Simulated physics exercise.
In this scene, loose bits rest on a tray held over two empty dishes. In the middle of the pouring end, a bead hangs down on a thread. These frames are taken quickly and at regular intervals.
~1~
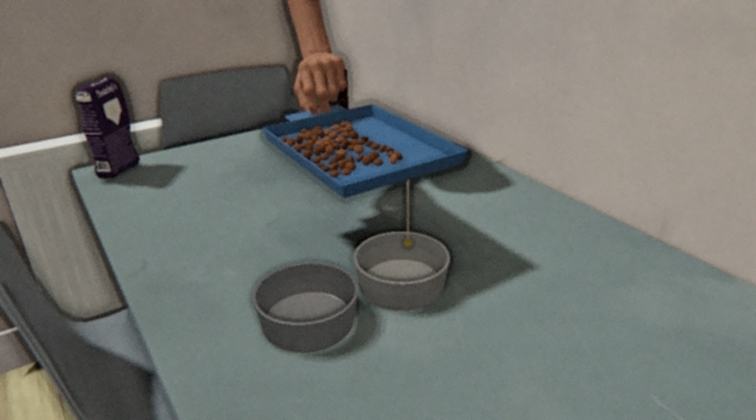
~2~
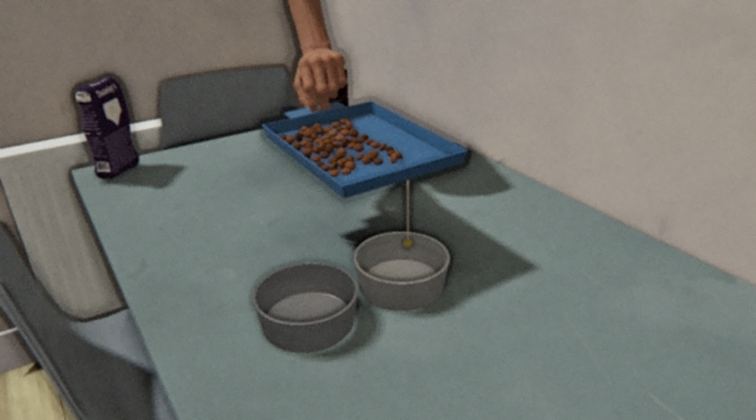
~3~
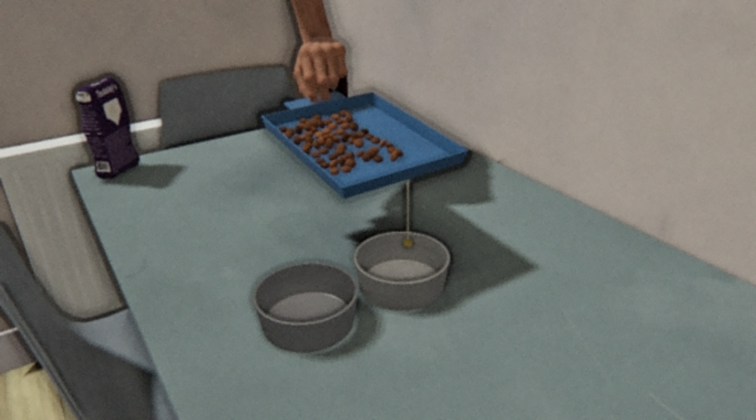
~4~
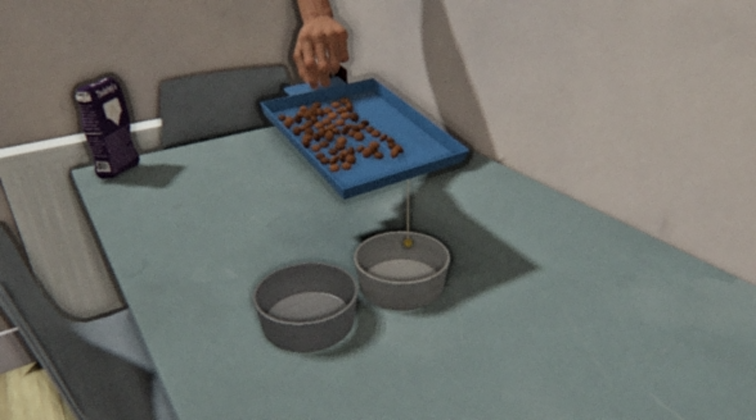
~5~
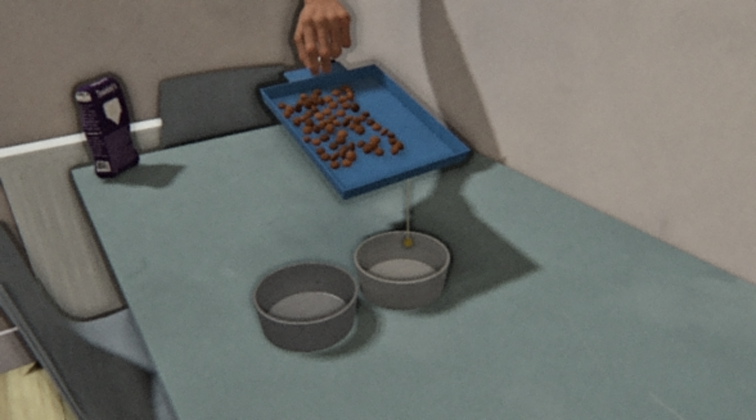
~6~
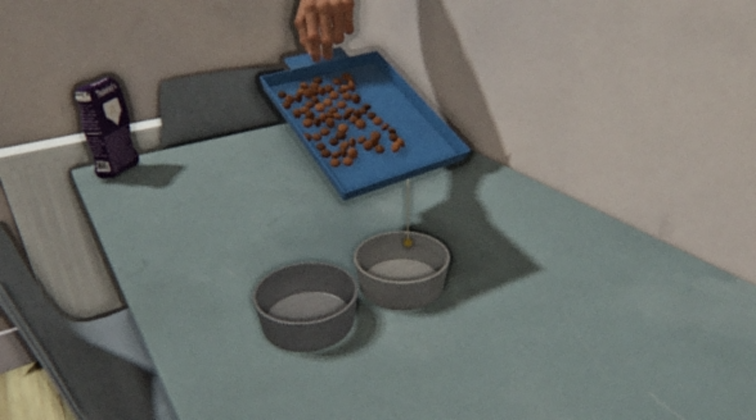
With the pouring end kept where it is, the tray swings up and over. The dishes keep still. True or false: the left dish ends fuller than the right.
False.
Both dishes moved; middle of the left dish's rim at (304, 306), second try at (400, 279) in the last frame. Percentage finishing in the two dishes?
70 % for the first, 90 % for the second.
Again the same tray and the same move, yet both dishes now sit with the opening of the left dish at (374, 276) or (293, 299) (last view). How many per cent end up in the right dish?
0 per cent the first time, 50 per cent the second time.
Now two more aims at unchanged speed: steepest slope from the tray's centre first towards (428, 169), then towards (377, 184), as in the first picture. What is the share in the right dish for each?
First case about 30 percent; second case about 30 percent.
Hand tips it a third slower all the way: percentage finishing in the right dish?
Estimated share: Some 40%.
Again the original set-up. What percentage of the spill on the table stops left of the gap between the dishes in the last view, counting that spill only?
Roughly 10 percent.
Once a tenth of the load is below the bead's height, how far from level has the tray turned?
My estimate is some 80 degrees.
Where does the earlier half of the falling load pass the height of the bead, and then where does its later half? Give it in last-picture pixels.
At (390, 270) for the first part, then at (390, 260) for the others.
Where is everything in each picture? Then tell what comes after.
The first frame shows corners of the pouring end at (344, 184) and (463, 150), level; middle of the load at (336, 147), bits of dog kibble; left dish at (331, 331); right dish at (429, 290); bead on its thread at (408, 243).
The second frame shows corners of the pouring end at (344, 184) and (463, 150), level; middle of the load at (336, 145).
The third frame shows corners of the pouring end at (344, 185) and (464, 150), tipped barely, lowest at the left corner; middle of the load at (336, 140).
The fourth frame shows corners of the pouring end at (345, 187) and (465, 149), tipped a little, lowest at the left corner; middle of the load at (336, 132).
The fifth frame shows corners of the pouring end at (345, 188) and (465, 149), tipped clearly, lowest at the left corner; middle of the load at (337, 124).
The sixth frame shows corners of the pouring end at (346, 190) and (466, 149), tipped clearly, lowest at the left corner; middle of the load at (337, 117); left dish at (331, 330); right dish at (429, 290).
Soon after the last picture, tray tipped steeply; nearly all on the tray; a small part in the air.
A little later, tray tipped past a quarter turn; about a quarter on the tray; a small part in the left dish; about a quarter in the right dish; about a third outside both; a small part in the air.
Later still, tray tipped past a quarter turn; a small part in the left dish; about a third in the right dish; about half outside both.
At rest, tray tipped past a quarter turn; a small part in the left dish; about a third in the right dish; about half outside both.
